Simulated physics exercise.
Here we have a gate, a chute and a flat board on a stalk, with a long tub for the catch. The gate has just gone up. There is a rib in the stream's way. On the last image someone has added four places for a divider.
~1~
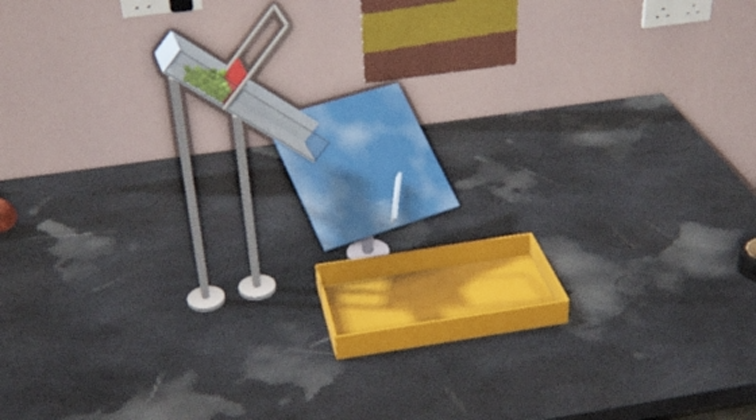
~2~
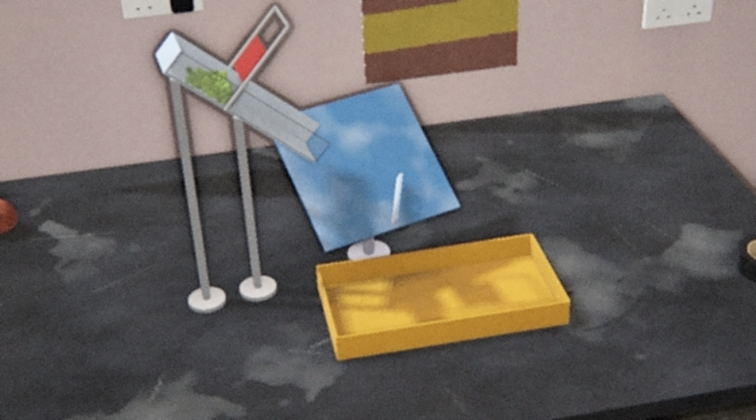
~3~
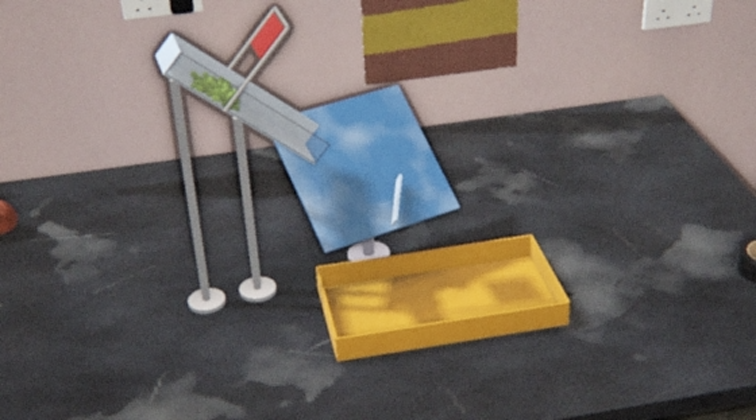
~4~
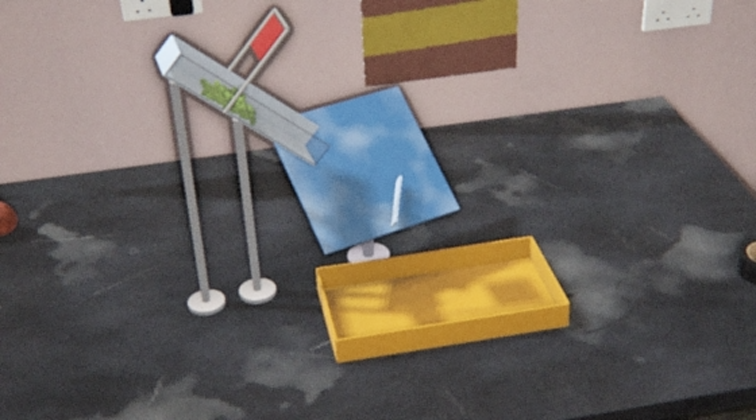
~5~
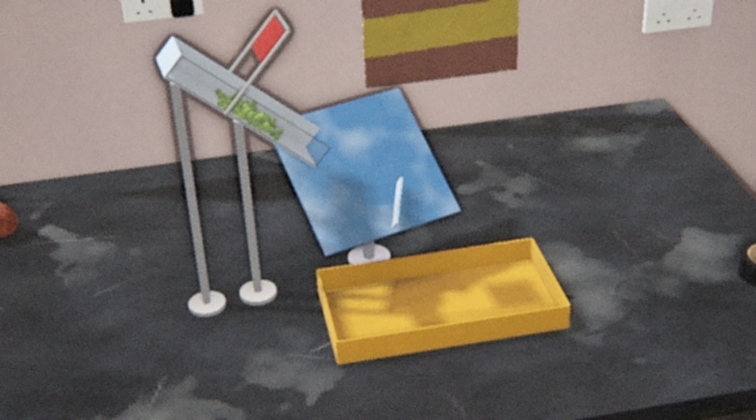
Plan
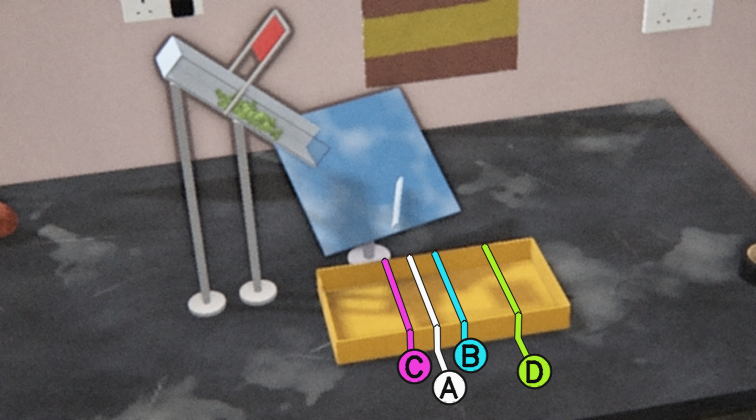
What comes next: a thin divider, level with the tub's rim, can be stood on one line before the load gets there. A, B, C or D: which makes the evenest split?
C works best here.
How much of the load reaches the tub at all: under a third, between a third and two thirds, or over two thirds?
Over two thirds.
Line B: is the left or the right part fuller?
More lands on the left.
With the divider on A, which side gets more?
Left.
On the marked copy, line A crosses the front rim at (436, 326); line B crosses the front rim at (464, 322); line C crosses the front rim at (409, 330); line D crosses the front rim at (518, 313).
If A is chosen, of what is caught, the bulk on the left of the divider, close to a quarter on the right.
If B is chosen, of what is caught, the bulk on the left of the divider, a small share on the right.
If C is chosen, of what is caught, close to two thirds on the left of the divider, close to a third on the right.
If D is chosen, of what is caught, all but a few on the left of the divider, a small share on the right.
